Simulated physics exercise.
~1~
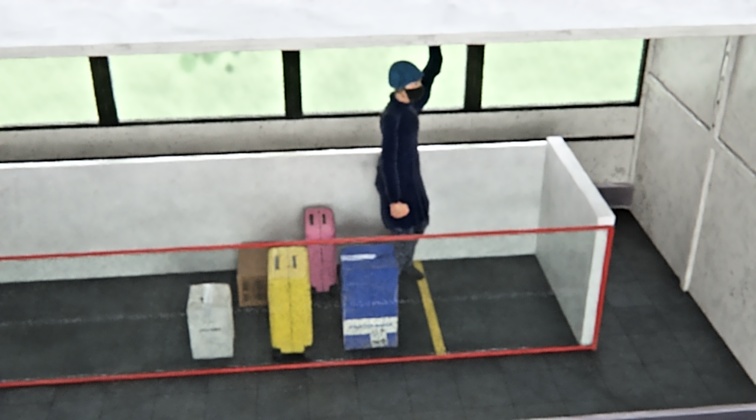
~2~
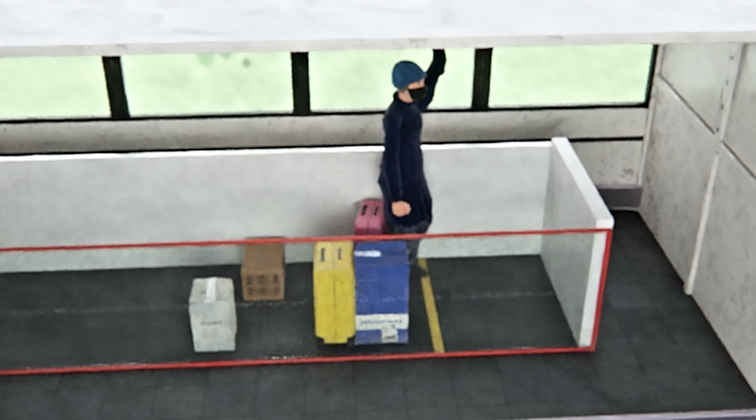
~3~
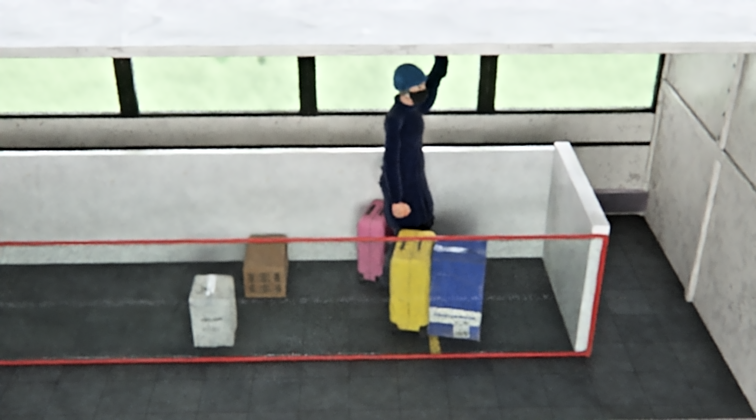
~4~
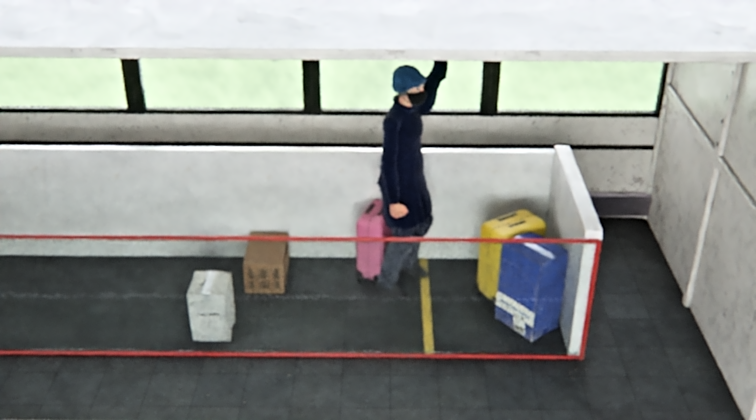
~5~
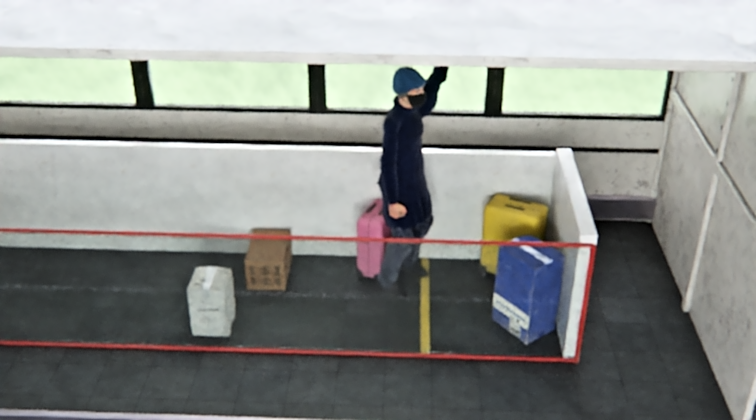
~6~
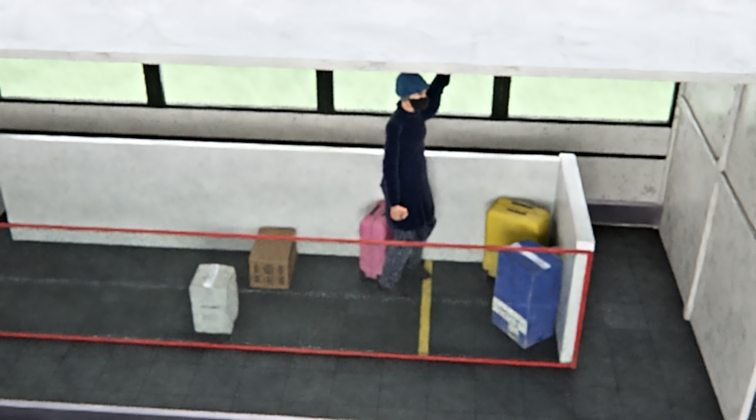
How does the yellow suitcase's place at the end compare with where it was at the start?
At the start it stood to the left of the person and the yellow line, between the white pack and the blue bag. By the end it was to the right of the line, near the white end wall and behind the blue bag.
